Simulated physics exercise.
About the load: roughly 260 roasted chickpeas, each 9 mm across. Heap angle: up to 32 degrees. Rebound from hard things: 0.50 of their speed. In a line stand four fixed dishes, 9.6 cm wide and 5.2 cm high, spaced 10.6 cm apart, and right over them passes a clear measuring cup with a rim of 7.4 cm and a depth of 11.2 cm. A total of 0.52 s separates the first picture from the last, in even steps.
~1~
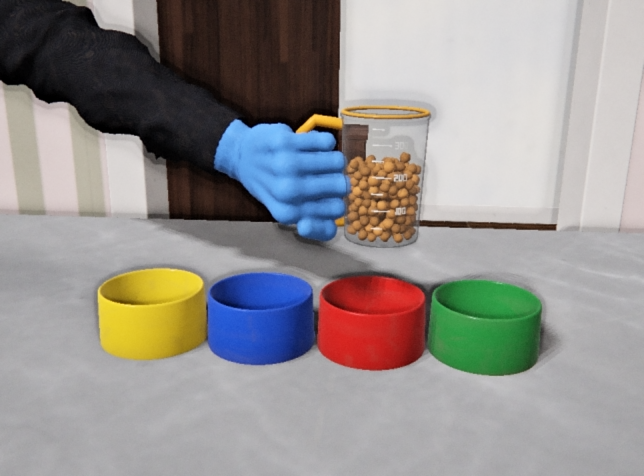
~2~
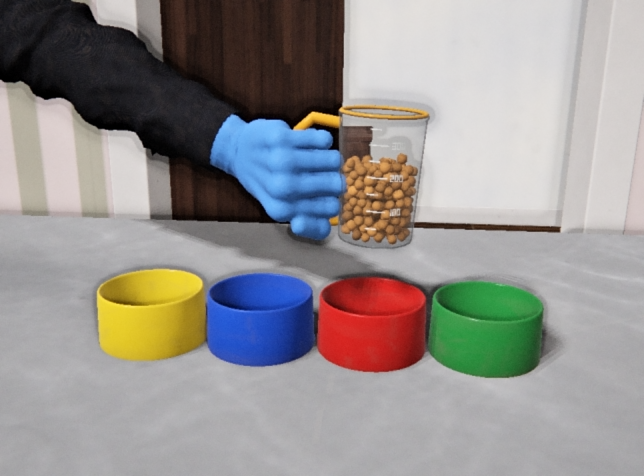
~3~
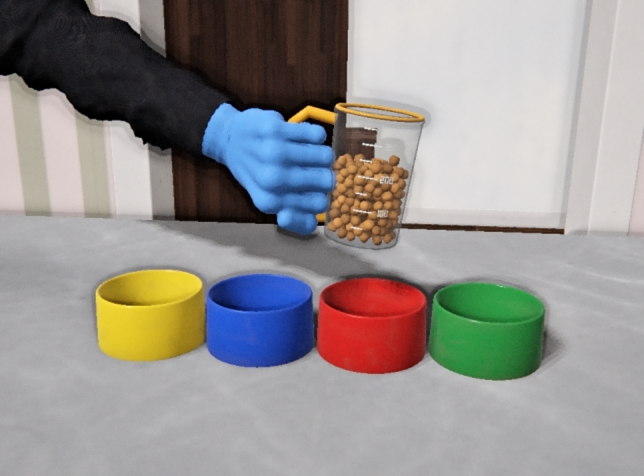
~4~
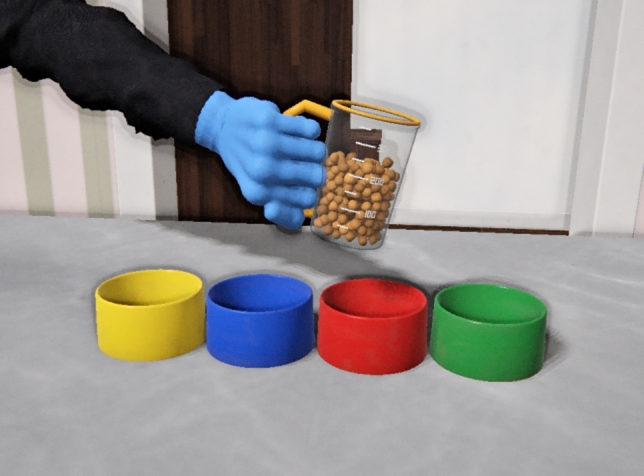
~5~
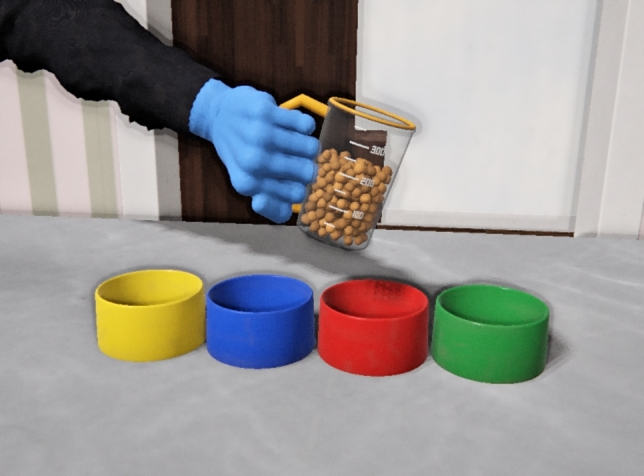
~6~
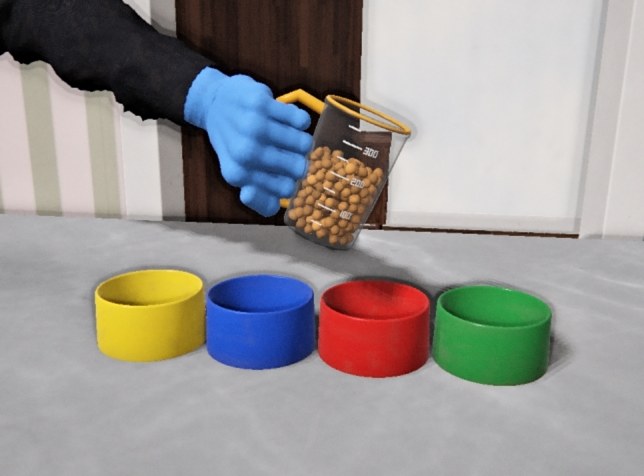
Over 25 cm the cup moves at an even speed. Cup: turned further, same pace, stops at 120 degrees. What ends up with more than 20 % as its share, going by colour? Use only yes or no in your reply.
Red: No; blue: Yes; green: No; yellow: No; counter: No.
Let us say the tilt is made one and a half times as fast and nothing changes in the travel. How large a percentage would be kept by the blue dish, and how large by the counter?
Blue 80; counter 10.
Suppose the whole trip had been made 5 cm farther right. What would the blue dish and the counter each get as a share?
Blue 90; counter 0.
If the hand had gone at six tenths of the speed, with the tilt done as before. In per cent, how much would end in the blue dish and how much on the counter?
Blue 30, counter 20.
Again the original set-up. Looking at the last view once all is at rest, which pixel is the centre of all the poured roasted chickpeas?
Centre at rest: Approx. (252, 327) px.
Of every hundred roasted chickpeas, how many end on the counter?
Close to 10 per cent, give or take.
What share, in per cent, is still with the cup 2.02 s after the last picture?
Near 70 per cent of the load.
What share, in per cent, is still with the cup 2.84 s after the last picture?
Roughly 0 in a hundred.
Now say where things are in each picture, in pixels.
The first frame shows cup at (383, 176), tilt 0 degrees, lip at (428, 113), moved 0.0 cm; middle of the pieces at (386, 197); green dish at (486, 299); red dish at (372, 295); blue dish at (261, 291); yellow dish at (152, 287).
The second frame shows cup at (379, 176), tilt 2 degrees, lip at (427, 115), moved 0.4 cm; middle of the pieces at (382, 197).
The third frame shows cup at (370, 176), tilt 7 degrees, lip at (423, 119), moved 1.2 cm; middle of the pieces at (371, 198).
The fourth frame shows cup at (361, 176), tilt 12 degrees, lip at (419, 123), moved 2.0 cm; middle of the pieces at (360, 197).
The fifth frame shows cup at (352, 175), tilt 17 degrees, lip at (414, 127), moved 2.9 cm; middle of the pieces at (349, 197).
The sixth frame shows cup at (343, 175), tilt 22 degrees, lip at (409, 132), moved 3.7 cm; middle of the pieces at (338, 196); green dish at (494, 306); red dish at (375, 300); blue dish at (261, 294); yellow dish at (150, 288).
Then, 1.21 s after the last picture, tilt 79 degrees; cup holds 100 %.
Then, 2.02 s after the last picture, tilt 117 degrees; cup holds 70 %, blue 25 %.
Then, 2.84 s after the last picture, tilt 120 degrees; cup holds 0 %, blue 85 %, yellow 5 %.
In the end, red 0 %, blue 85 %, green 0 %, yellow 5 %, counter 10 %.
